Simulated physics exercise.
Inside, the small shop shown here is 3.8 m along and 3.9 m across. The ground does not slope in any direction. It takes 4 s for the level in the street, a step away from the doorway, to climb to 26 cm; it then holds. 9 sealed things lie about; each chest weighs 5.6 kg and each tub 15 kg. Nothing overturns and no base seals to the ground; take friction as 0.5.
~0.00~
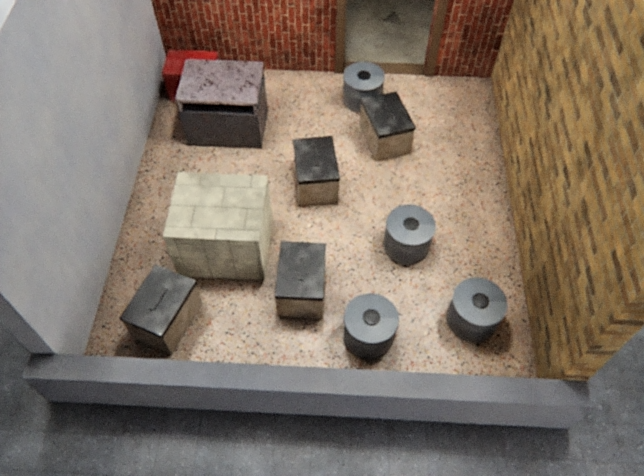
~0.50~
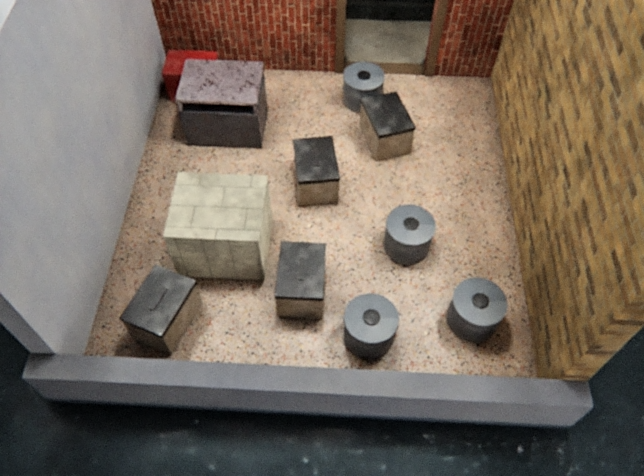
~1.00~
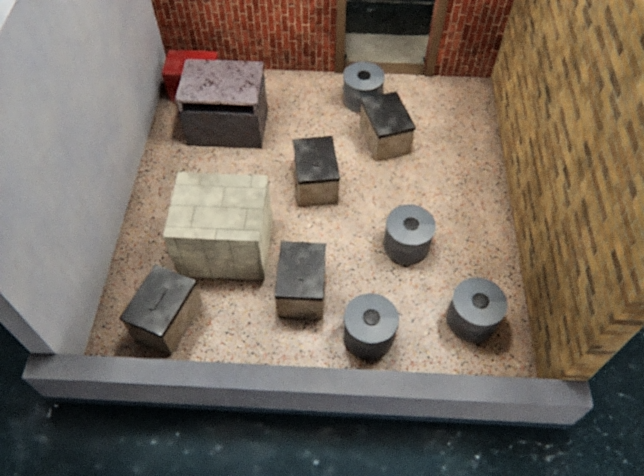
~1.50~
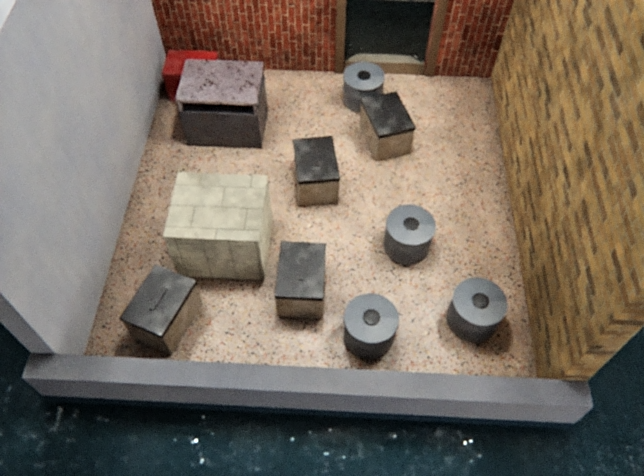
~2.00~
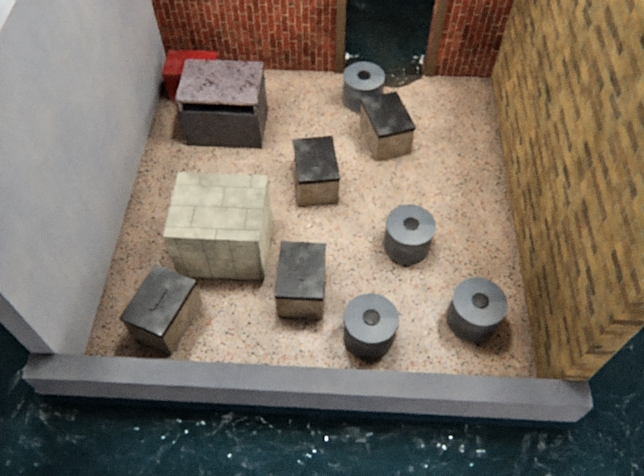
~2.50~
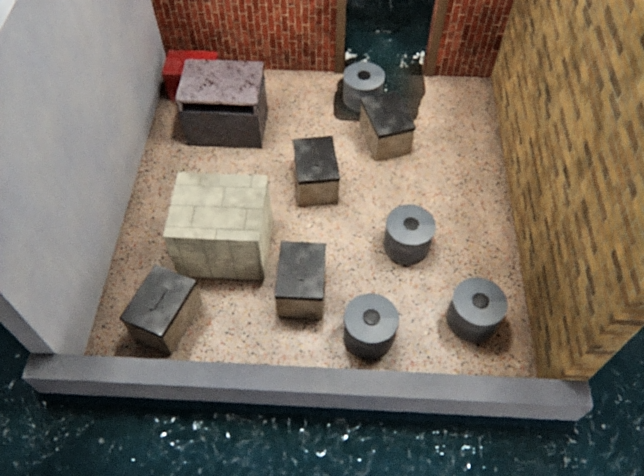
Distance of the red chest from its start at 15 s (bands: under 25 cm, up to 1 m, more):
More than 1 m.
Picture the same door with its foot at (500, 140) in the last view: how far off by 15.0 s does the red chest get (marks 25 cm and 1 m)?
Result for the red chest - essentially stationary.
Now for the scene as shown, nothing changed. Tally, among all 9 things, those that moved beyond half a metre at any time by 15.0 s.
By my count, 8.
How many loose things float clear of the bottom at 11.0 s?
The number is 9.
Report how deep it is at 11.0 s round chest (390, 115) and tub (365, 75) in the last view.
About 15 and 11 cm.
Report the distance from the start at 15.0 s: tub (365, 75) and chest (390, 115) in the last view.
Respectively 100 and 300 cm.
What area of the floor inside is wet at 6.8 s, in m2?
That flooded area is roughly 12 m2.
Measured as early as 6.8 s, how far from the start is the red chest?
About 5 cm.
After 3.5 s the red chest is near (190, 63), 0.0 m from its start, aground; 0 afloat.
After 6.8 s the red chest is near (189, 65), 0.0 m from its start, aground; 2 afloat.
After 11.0 s the red chest is near (246, 62), 0.6 m from its start, afloat; 9 afloat.
After 15.0 s the red chest is near (339, 96), 1.7 m from its start, afloat; 9 afloat.
